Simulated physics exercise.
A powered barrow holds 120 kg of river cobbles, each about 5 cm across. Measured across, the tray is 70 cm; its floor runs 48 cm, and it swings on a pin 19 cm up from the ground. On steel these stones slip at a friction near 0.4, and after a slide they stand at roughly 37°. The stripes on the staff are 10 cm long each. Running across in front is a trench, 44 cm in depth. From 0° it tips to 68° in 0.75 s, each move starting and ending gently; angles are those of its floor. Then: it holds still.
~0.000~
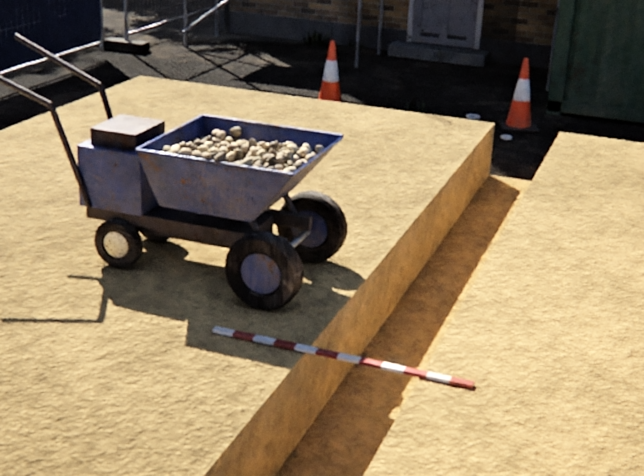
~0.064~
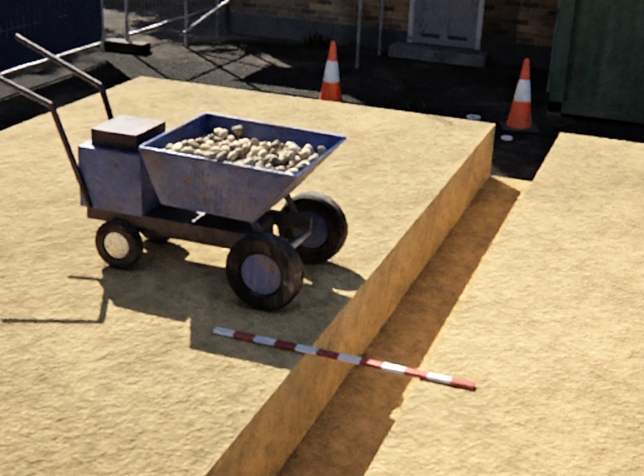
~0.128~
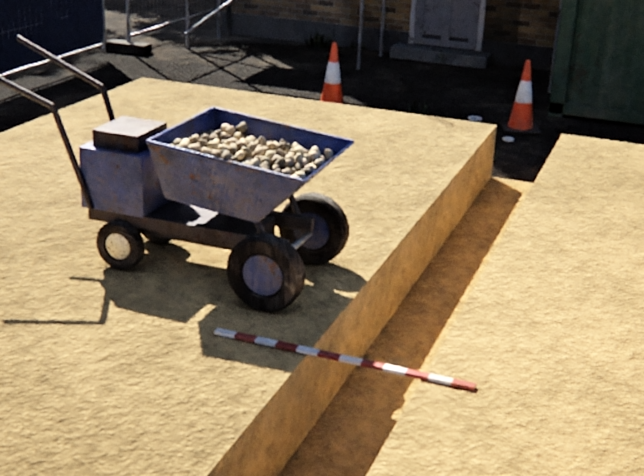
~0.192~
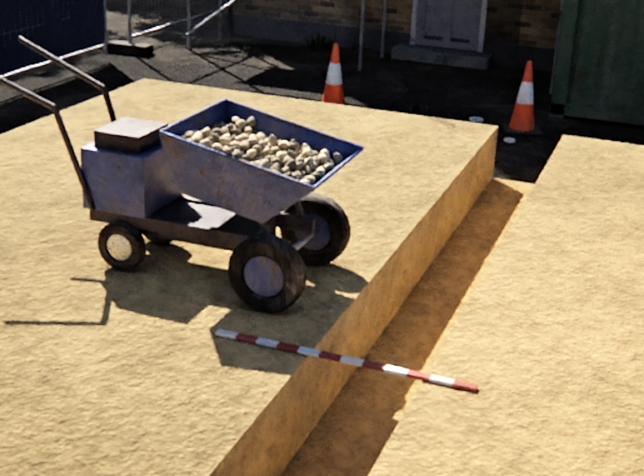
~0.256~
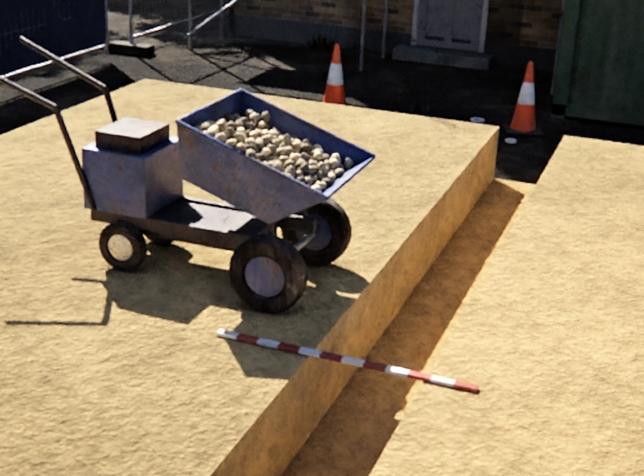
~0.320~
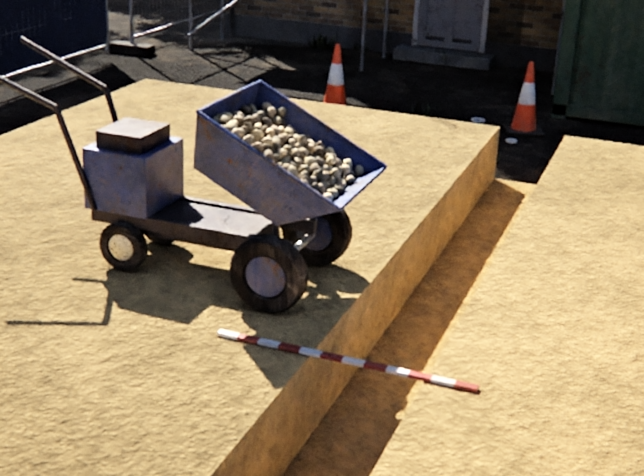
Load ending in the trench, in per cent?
80 per cent.
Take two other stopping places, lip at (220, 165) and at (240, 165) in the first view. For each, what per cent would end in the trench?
From the first place around 90 per cent, from the other around 100.
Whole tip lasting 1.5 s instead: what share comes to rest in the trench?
I'd put it at some 95 in a hundred.
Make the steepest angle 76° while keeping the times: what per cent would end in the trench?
It would be near 80 per cent.
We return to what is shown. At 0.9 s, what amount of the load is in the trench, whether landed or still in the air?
25 per cent, give or take.
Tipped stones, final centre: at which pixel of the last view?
(429, 380).
After 0.6 s the floor is at 57°; 100 % in the tray; the foremost stones are at (373, 227).
After 0.9 s the floor is at 68°; 75 % in the tray, 24 % in the trench, 1 % past the trench; the foremost stones are at (449, 332).
After 1.2 s the floor is at 68°; 26 % in the tray, 53 % in the trench, 20 % past the trench; the foremost stones are at (590, 345).
After 3.2 s the floor is at 68°; 0 % in the tray, 80 % in the trench, 20 % past the trench; the foremost stones are past the picture's edge.
